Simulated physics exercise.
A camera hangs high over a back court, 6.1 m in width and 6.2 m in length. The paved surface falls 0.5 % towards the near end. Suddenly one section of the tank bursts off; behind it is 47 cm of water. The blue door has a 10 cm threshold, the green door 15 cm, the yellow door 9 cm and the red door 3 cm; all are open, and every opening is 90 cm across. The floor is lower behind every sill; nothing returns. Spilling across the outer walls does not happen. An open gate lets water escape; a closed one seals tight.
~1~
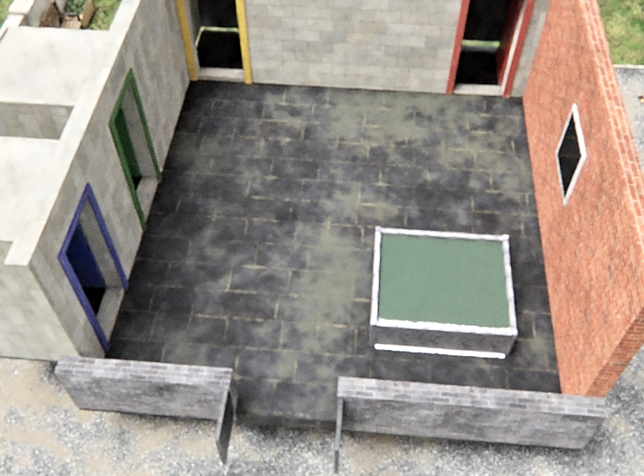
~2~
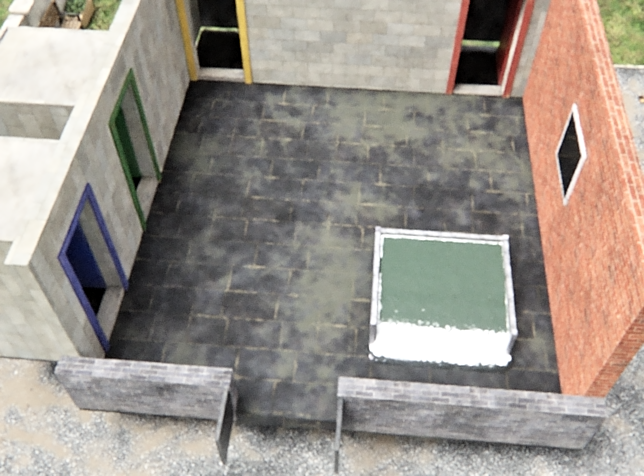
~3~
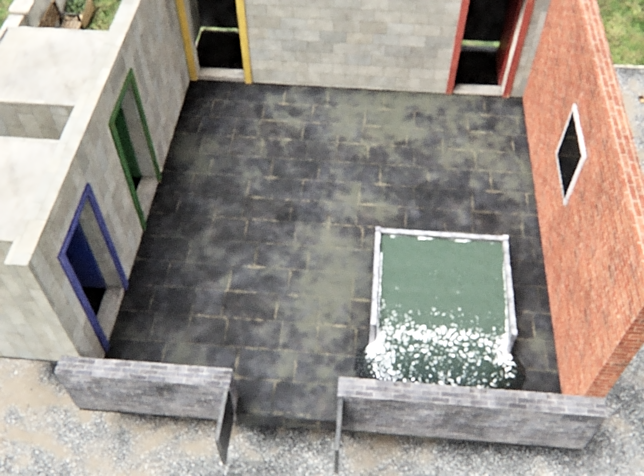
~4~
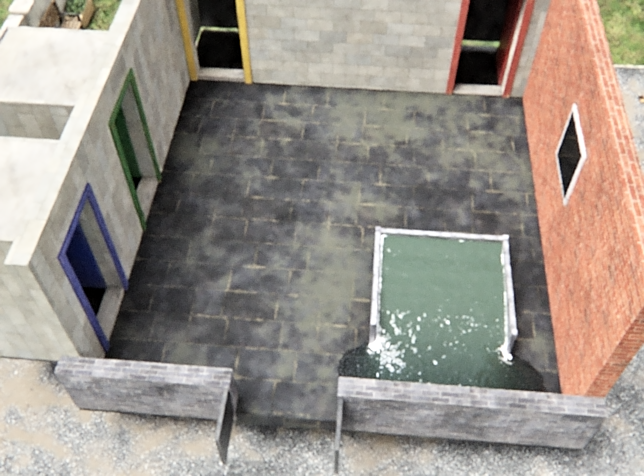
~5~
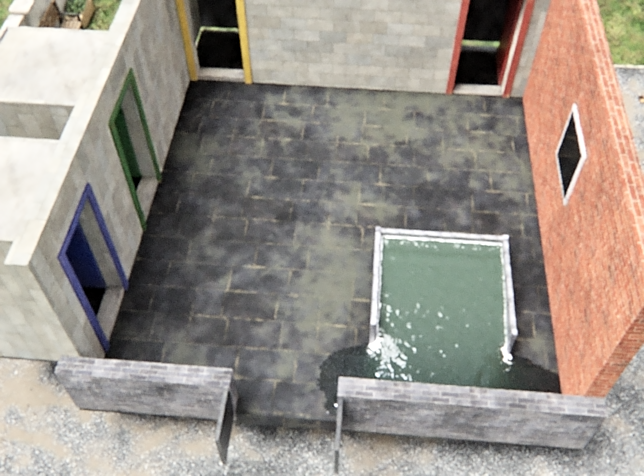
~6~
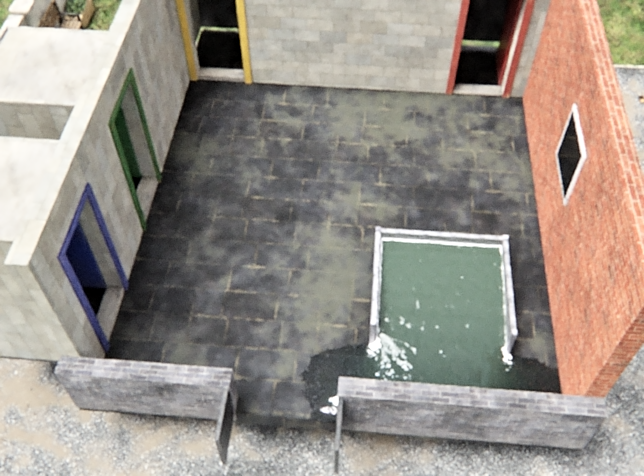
The near side of a white-rimmed tank of dark green water bursts away in a paved back court seen from high above, the view staying still. Blue and green doorways stand at left, yellow and red ones at the back, a brick wall with a window at right, and low grey walls in front. White foam tumbles out, then thins as a dark pool spreads along the near wall and leftward to the opening.
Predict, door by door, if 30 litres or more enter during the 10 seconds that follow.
Result: At the blue door it looks set to land under the limit, at the green door it looks set to land under the limit, at the yellow door it looks set to land under the limit, at the red door it looks set to land over the limit.
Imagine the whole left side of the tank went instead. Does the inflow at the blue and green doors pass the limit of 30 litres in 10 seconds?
At blue the amount is higher than the mark, while at green it is beneath the mark.
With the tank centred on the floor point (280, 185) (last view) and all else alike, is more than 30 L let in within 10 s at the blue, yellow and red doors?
So the blue door keeps within it, the yellow door keeps within it and the red door keeps within it.
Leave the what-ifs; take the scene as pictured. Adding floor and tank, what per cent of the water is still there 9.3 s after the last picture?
It comes to near 84 per cent.
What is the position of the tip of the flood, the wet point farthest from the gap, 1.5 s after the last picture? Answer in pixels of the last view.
Roughly at pixel (124, 386).
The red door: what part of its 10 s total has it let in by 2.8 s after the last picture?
By that time, around 0 per cent.
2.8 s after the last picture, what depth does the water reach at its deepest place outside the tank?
About 14 cm.
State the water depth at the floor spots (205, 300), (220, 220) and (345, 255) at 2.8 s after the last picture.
2, 1, 0 cm.
Then, 0.7 s after the last picture water covers 10 % of the floor and is deepest (42 cm) near (554, 420); blue door not reached, green door not reached, yellow door not reached, red door not reached.
Then, 1.5 s after the last picture water covers 25 % of the floor and is deepest (31 cm) near (554, 420); blue door not reached, green door not reached, yellow door not reached, red door not reached.
Then, 2.8 s after the last picture water covers 40 % of the floor and is deepest (14 cm) near (497, 416); blue door 11 cm at the sill, 2 L in, green door not reached, yellow door not reached, red door not reached.
Then, 5.3 s after the last picture water covers 55 % of the floor and is deepest (12 cm) near (469, 414); blue door 5 cm at the sill, 3 L in, green door 3 cm at the sill, 0 L in, yellow door not reached, red door 6 cm at the sill, 49 L in.
Then, 9.3 s after the last picture water covers 85 % of the floor and is deepest (6 cm) near (398, 408); blue door 5 cm at the sill, 3 L in, green door 2 cm at the sill, 0 L in, yellow door 3 cm at the sill, 0 L in, red door 2 cm at the sill, 59 L in.
